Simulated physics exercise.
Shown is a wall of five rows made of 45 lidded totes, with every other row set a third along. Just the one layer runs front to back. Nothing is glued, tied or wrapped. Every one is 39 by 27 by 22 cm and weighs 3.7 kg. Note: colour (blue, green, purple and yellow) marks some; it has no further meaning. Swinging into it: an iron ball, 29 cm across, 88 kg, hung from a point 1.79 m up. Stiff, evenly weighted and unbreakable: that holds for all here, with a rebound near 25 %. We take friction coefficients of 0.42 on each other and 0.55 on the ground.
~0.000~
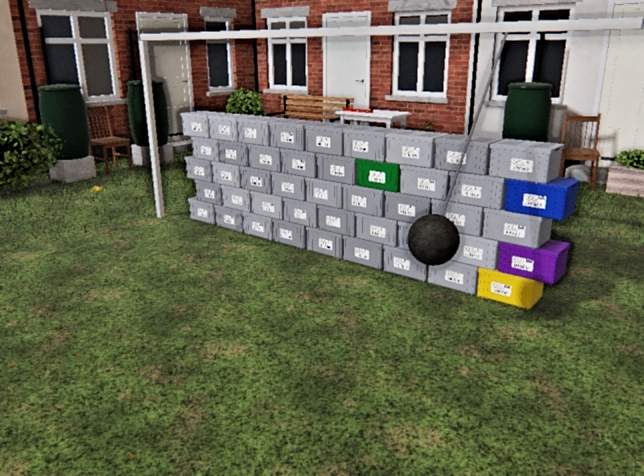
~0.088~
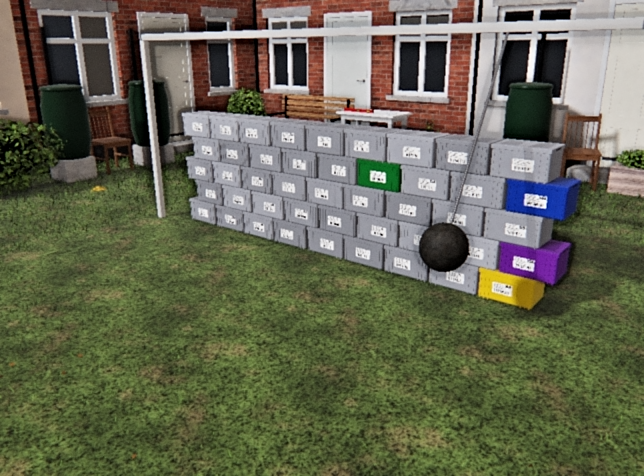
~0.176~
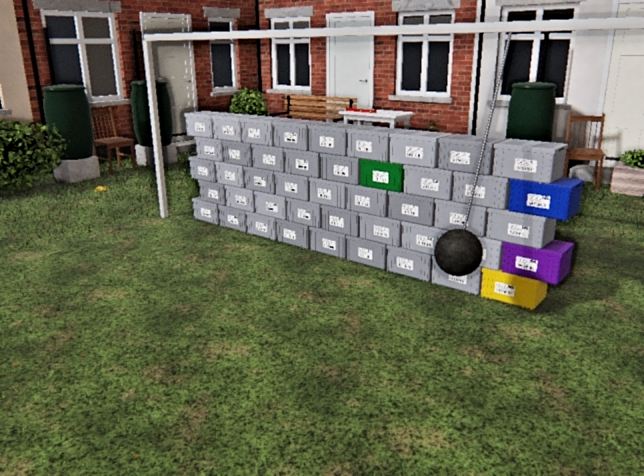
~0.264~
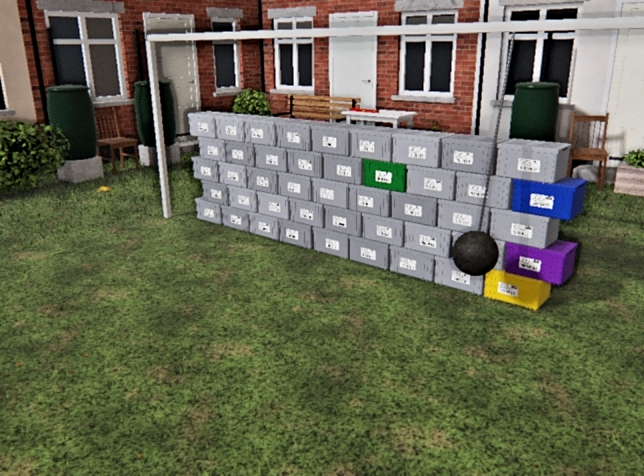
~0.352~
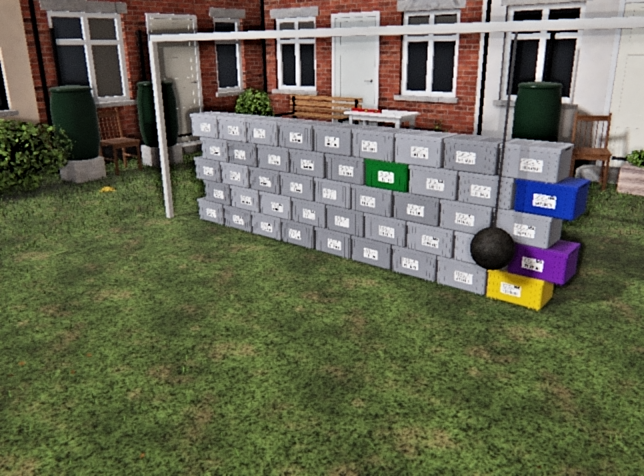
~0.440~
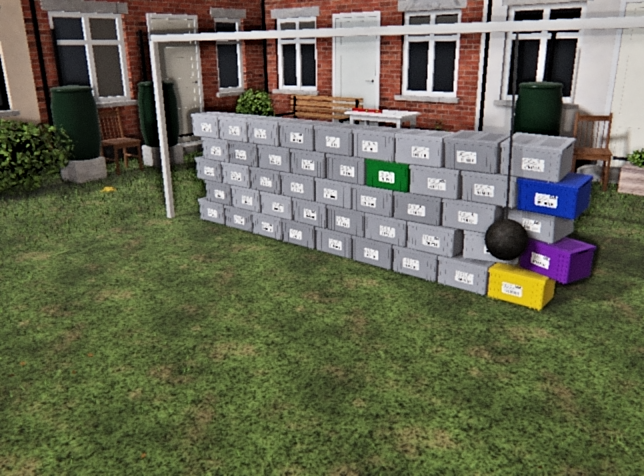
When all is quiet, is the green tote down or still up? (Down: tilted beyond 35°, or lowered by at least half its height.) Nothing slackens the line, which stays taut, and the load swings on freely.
End state for the tote: Up.
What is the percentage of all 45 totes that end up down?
20 per cent.
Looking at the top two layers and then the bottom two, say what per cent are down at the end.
That's 20% up top and 10% at the bottom.
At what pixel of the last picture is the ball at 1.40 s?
Around (521, 206).
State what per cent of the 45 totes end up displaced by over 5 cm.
25 in a hundred end up shifted.
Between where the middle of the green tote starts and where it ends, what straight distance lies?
It finishes around 0 cm from its starting point.
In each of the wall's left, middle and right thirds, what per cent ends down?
In percent, the thirds read 0 on the left, 0 in the middle and 50 on the right.
After 0.70 s, line 26° past plumb; 3 of the 45 totes down; green tote unmoved; blue tote leaning 58°, 17 cm lower.
After 1.40 s, line 26° past plumb; 7 of the 45 totes down; green tote unmoved; blue tote leaning 51°, 43 cm lower.
At rest (4.0 s), line 11° past plumb; 8 of the 45 totes down; green tote unmoved; blue tote 66 cm lower; purple tote 22 cm lower. As the last picture would show them, middles, green tote near (394, 173), blue tote near (552, 271).
